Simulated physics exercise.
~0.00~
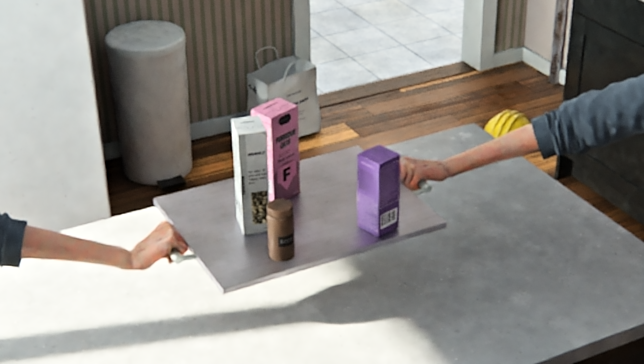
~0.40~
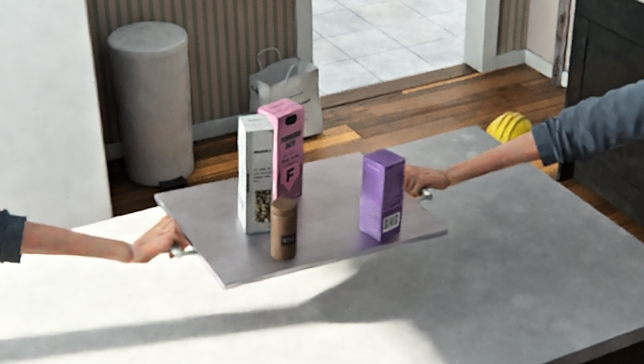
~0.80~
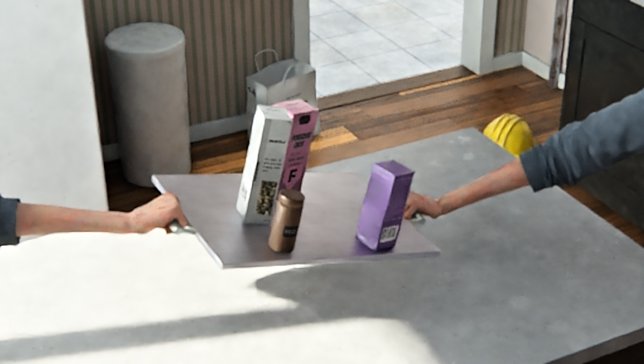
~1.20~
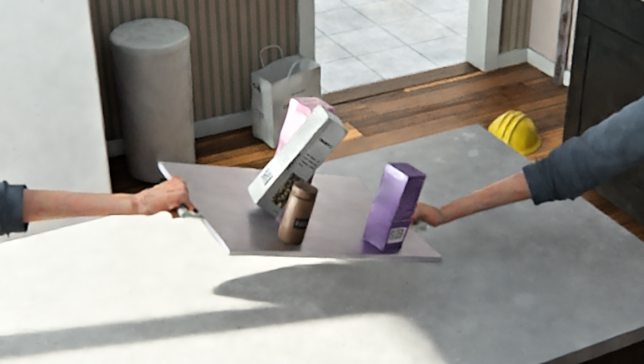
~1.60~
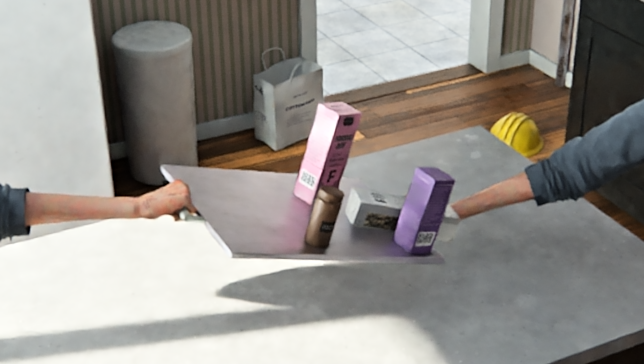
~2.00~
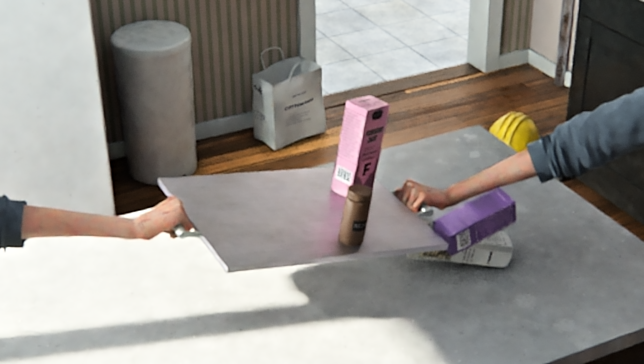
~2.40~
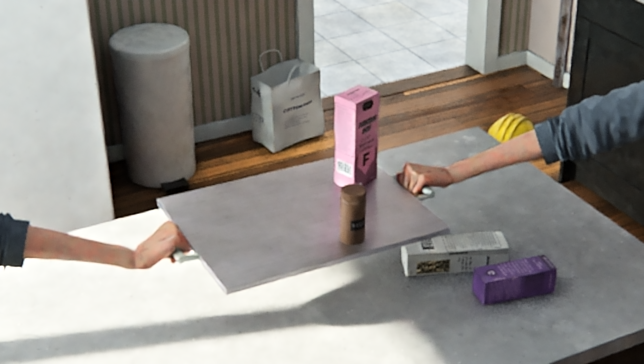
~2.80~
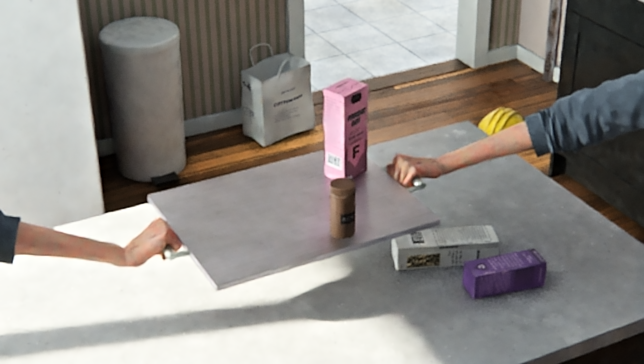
To begin with, two hands hold a flat grey tray level above a table, carrying a white carton, a pink packet, a brown shaker and a purple carton, all upright. The tray then tips down to the right, and the items lean. The white carton topples and slides across to the purple carton, while the pink packet and brown shaker shift to the right. Both cartons go off the right edge as the tray starts levelling. Finally, the tray is level again, with the packet and shaker standing on it and the cartons lying on the table.
